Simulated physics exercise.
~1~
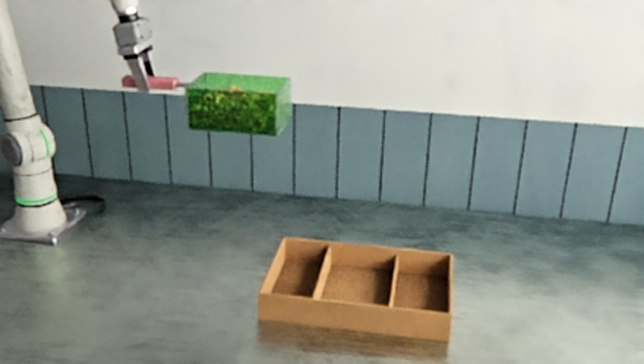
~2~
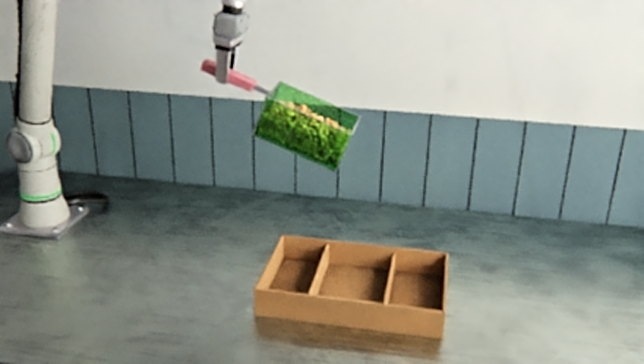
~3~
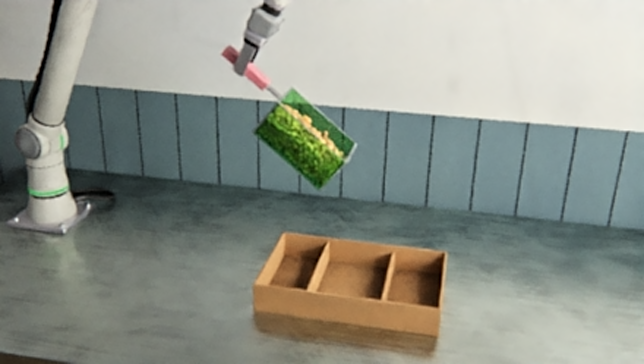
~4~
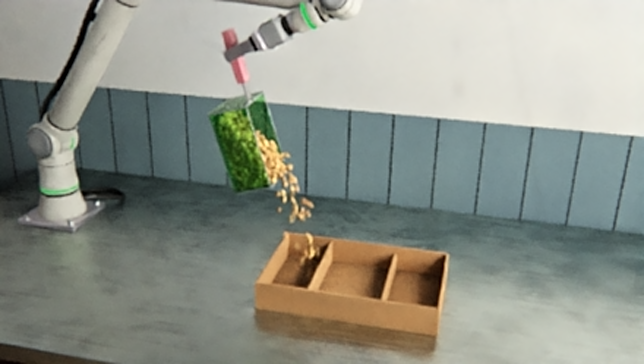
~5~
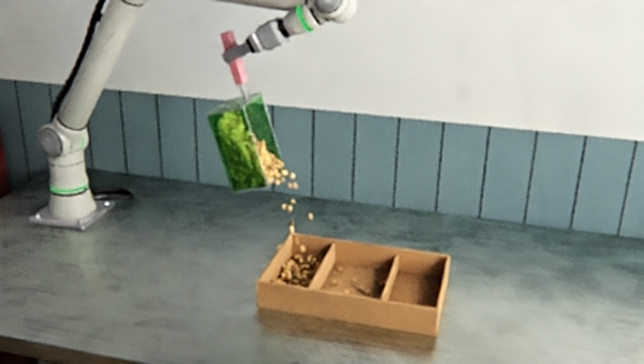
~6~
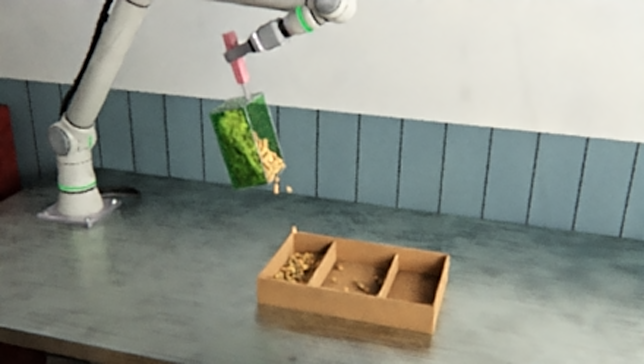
A robot arm, white and grey with green rings, holds a clear green box by a pink handle above a grey-green table, seen from slightly above before a white wall with blue-grey panelling. Below it sits an open brown crate with three parts. The arm carries the box right and tips it steeply, showing pale chickpeas beside bright green inside. It draws the box back a little left, and chickpeas pour from its lower corner. Most land in the crate's left part, a few in the middle. Finally the box hangs tilted, many chickpeas still inside.
